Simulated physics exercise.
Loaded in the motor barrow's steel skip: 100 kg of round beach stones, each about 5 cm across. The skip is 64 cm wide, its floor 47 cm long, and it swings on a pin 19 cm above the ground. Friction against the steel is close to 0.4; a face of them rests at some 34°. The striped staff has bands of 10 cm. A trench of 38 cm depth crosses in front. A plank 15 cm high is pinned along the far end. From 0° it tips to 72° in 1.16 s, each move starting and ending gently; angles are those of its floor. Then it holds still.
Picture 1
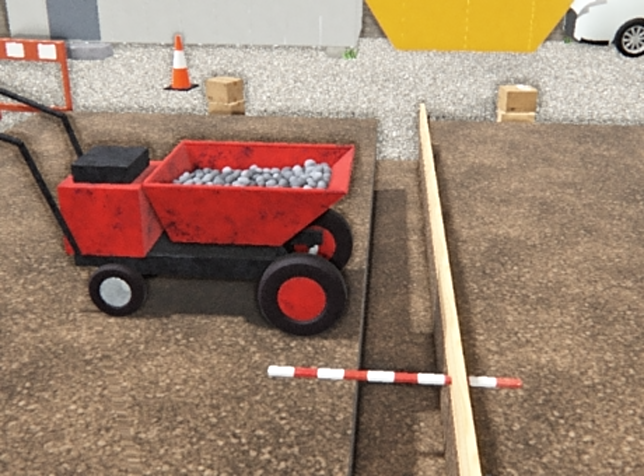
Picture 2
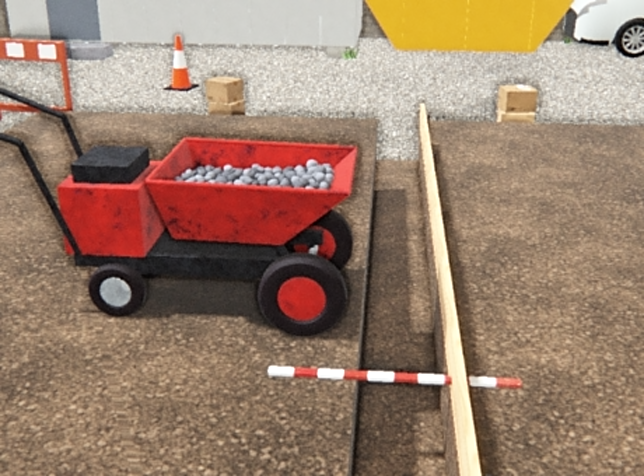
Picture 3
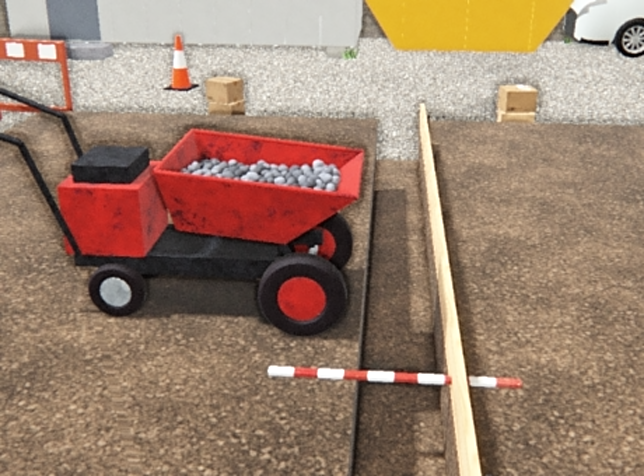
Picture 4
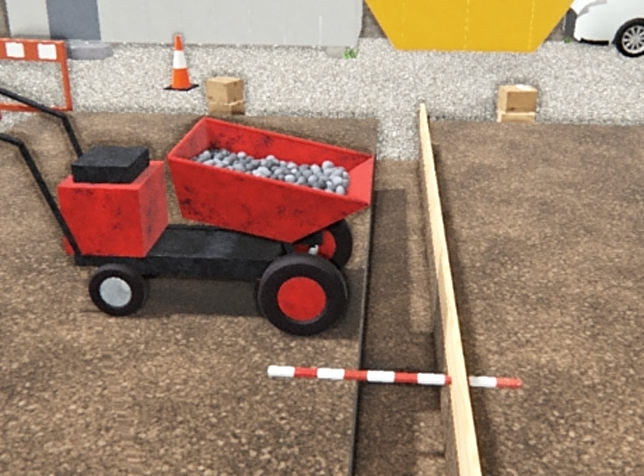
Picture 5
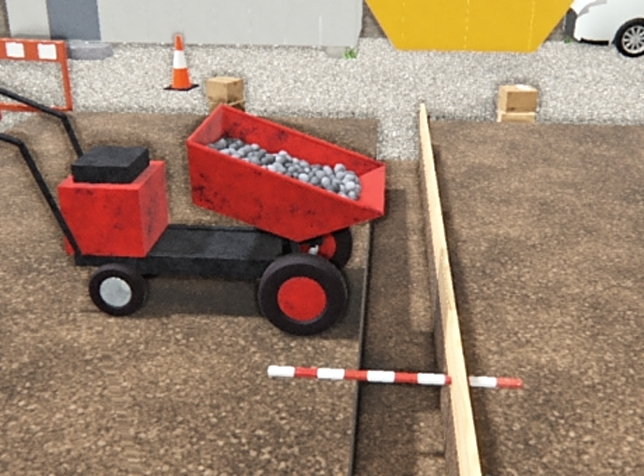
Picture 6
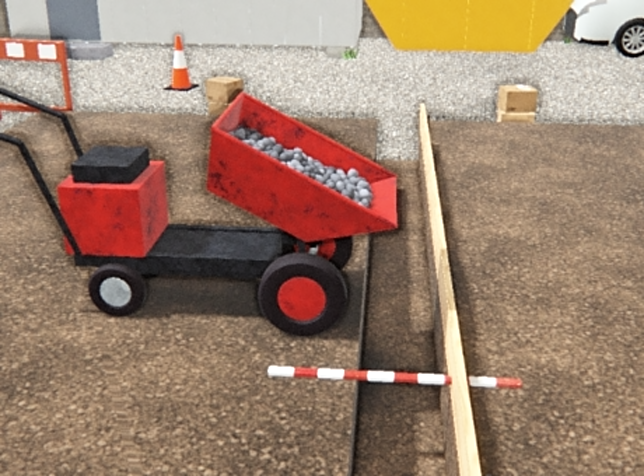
At first, a red motor barrow loaded with grey stones stands level on brown ground, facing a narrow trench with a wooden plank along its far side. Its skip begins tilting slowly, then swings steeper, the back rising and the lip dipping rightward over the trench, with the stones still inside.
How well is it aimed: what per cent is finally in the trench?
Some 43 per cent of it.
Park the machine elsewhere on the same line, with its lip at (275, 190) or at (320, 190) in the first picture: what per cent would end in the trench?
About 100 and 80 per cent.
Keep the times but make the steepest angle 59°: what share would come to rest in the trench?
In that case some 25 per cent.
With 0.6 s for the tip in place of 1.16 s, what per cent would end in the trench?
It would be near 35 per cent.
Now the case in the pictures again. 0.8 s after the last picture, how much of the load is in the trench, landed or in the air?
About 20 per cent by then.
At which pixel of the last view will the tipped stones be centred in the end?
Around (470, 307).
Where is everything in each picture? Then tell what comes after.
Lip at (346, 192), floor tilted 0°, highest stones at (309, 173), in the first frame.
The skip is at 1°, its lip at (349, 194); the top of the load is at (292, 174), in the second frame.
Lip at (357, 197), floor tilted 5°, highest stones at (223, 170), in the third frame.
The skip is at 12°, its lip at (369, 204); the top of the load is at (223, 159), in the fourth frame.
The skip is at 19°, its lip at (383, 214); the top of the load is at (227, 148), in the fifth frame.
The skip is at 28°, its lip at (396, 227); the top of the load is at (242, 137), in the sixth frame.
Then, 0.4 s after the last picture the floor is at 61°, 100 % in the skip; the foremost stones are at (429, 260).
Then, 0.8 s after the last picture the floor is at 72°, 46 % in the skip, 18 % in the trench, 36 % past the trench; the foremost stones are at (537, 296).
Then, 1.1 s after the last picture the floor is at 72°, 9 % in the skip, 34 % in the trench, 57 % past the trench; the foremost stones are at (644, 310).
Then, 3.1 s after the last picture the floor is at 72°, 0 % in the skip, 43 % in the trench, 57 % past the trench; the foremost stones are past the picture's edge.
